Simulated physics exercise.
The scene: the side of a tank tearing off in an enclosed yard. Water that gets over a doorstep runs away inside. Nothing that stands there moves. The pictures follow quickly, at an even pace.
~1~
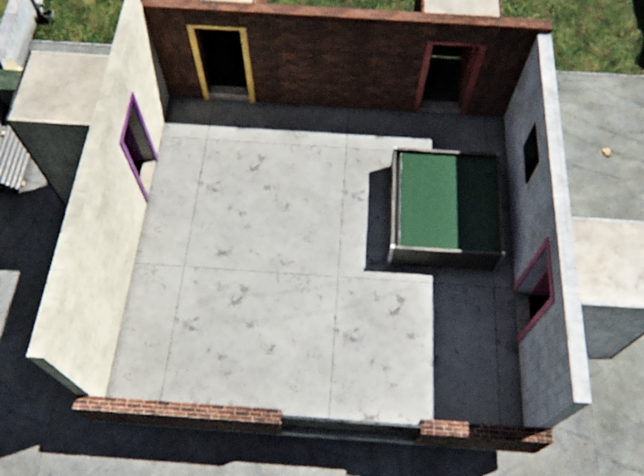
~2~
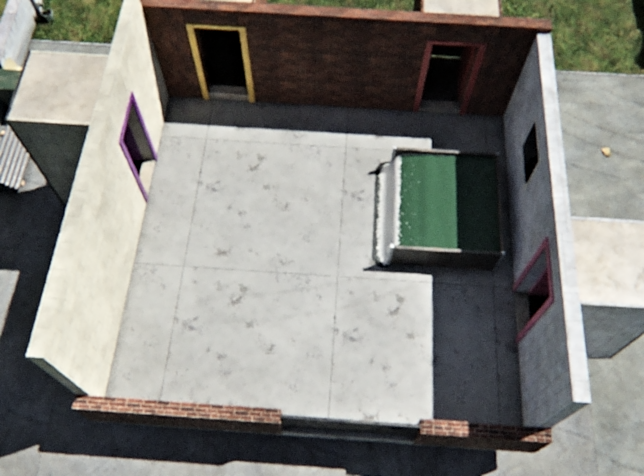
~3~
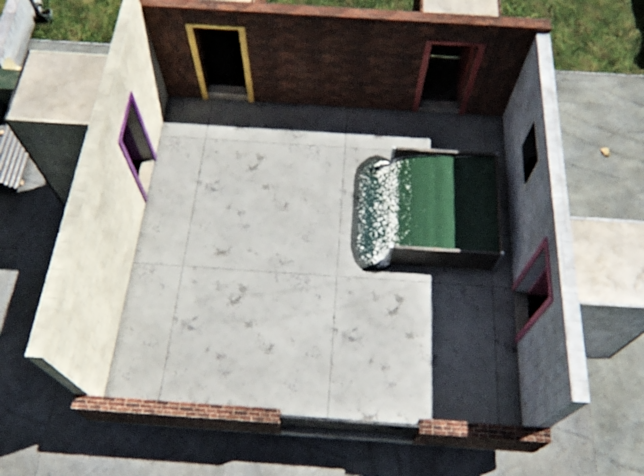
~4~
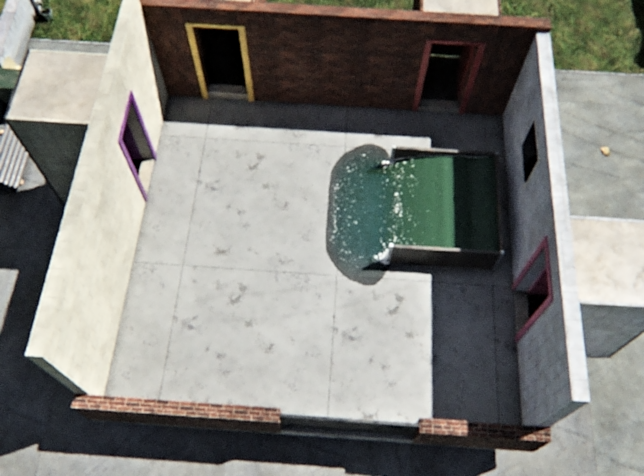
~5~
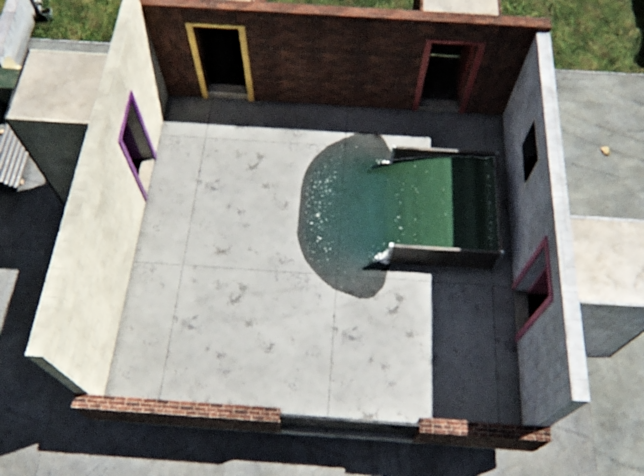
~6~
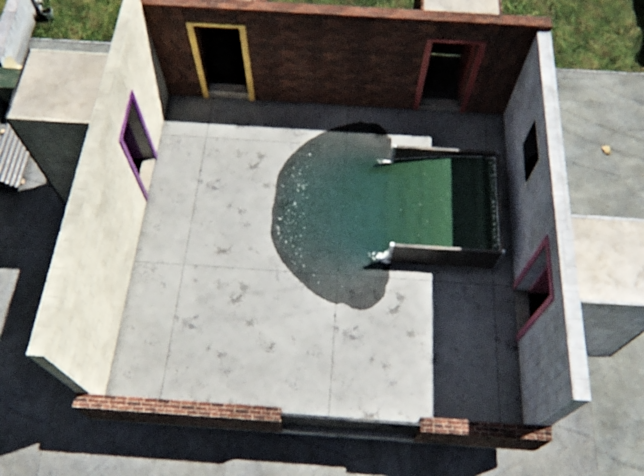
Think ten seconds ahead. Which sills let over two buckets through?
The pink door stays under that; the yellow door stays under that; the purple door takes more than that; the red door stays under that.
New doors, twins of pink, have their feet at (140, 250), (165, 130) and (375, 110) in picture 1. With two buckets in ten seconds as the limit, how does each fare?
In turn: Passes that mark, is over, keeps below it.
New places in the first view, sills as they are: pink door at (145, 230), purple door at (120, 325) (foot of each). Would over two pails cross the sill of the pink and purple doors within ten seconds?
Pink door floods, purple door goes over.
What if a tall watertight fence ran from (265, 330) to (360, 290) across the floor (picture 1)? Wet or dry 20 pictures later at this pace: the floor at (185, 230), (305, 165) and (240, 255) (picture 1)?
As listed: Under water, covered, flooded.
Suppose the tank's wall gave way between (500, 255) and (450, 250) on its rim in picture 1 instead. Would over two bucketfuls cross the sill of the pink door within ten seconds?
Pink door takes more.
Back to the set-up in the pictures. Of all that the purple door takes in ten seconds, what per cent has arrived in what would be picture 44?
Some 95 per cent.
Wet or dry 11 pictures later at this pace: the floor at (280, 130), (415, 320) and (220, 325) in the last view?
In that order: Covered, no water, awash.
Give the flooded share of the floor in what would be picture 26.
Roughly 60 per cent.
A moment on, water covers 40 % of the floor; the pink door not reached, the yellow door not reached, the purple door not reached, the red door not reached.
Next, water covers 55 % of the floor; the pink door not reached, the yellow door wet at the sill, nothing in, the purple door over two buckets in, the red door not reached.
Then, water covers 60 % of the floor; the pink door not reached, the yellow door wet at the sill, nothing in, the purple door far over two buckets in, the red door not reached.
Later, water covers 65 % of the floor; the pink door not reached, the yellow door wet at the sill, nothing in, the purple door far over two buckets in, the red door not reached.
In the end, water covers 95 % of the floor; the pink door wet at the sill, nothing in, the yellow door wet at the sill, nothing in, the purple door far over two buckets in, the red door wet at the sill, nothing in.
